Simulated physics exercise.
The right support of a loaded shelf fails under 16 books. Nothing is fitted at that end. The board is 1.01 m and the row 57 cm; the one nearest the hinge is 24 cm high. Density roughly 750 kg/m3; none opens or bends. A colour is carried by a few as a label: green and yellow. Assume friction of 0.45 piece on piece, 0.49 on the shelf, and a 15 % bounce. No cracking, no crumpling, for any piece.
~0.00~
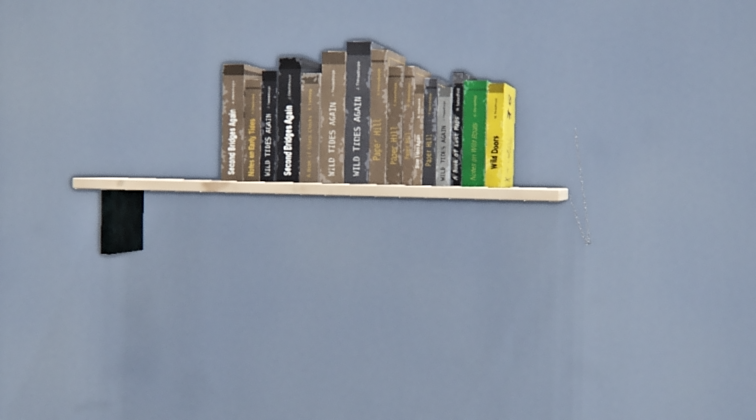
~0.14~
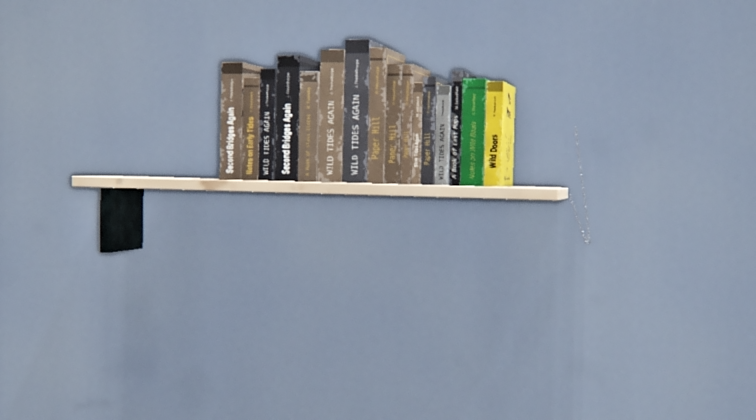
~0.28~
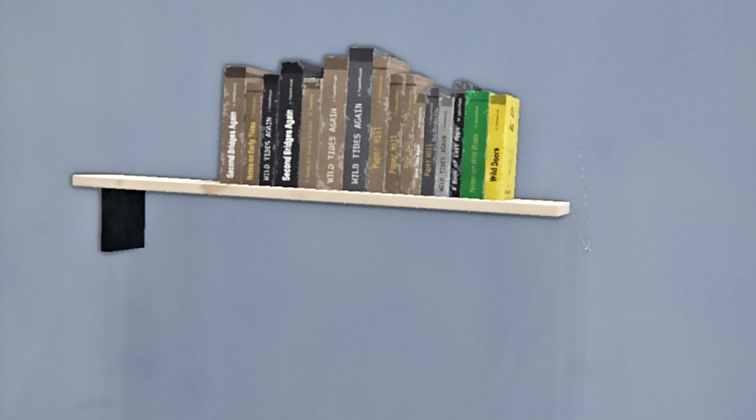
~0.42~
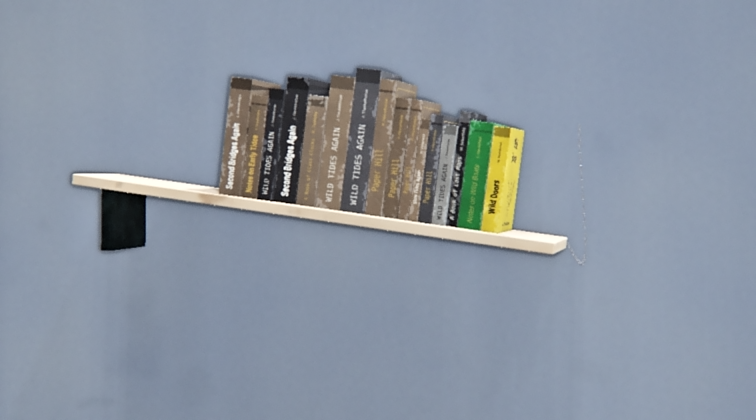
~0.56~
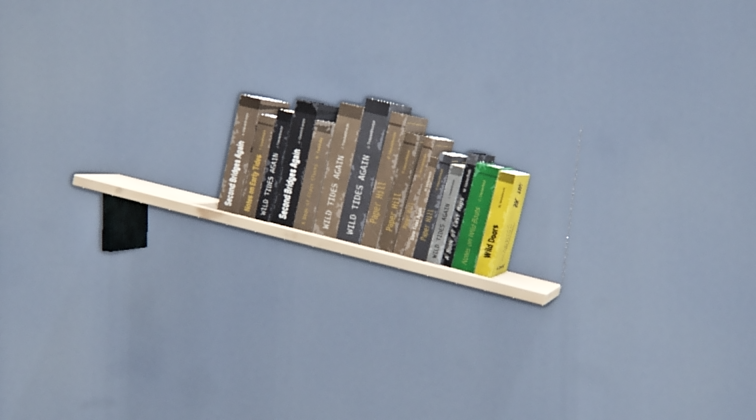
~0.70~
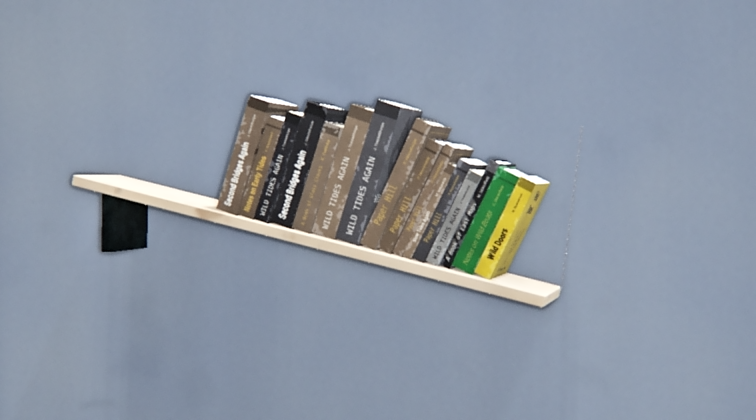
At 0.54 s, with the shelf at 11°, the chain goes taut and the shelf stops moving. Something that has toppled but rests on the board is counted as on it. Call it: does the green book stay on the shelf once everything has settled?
Once settled, the green book is down.
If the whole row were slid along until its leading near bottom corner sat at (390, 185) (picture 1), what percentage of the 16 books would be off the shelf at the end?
In that case 0 per cent.
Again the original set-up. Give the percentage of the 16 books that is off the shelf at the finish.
It works out at roughly 10 per cent.
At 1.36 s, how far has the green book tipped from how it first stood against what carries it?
Something like 140°, more or less.
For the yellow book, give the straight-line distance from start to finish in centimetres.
Yellow: 140 cm.
After 0.94 s, none of the 16 books off the shelf, 16 disturbed; green book 54° from how it stood; yellow book on its side.
After 1.36 s, 2 of the 16 books off the shelf; green book upside down; yellow book upside down.
In the end (1.8 s), 2 of the 16 books off the shelf; green book 51° from how it stood, 95 cm lower; yellow book on its side.
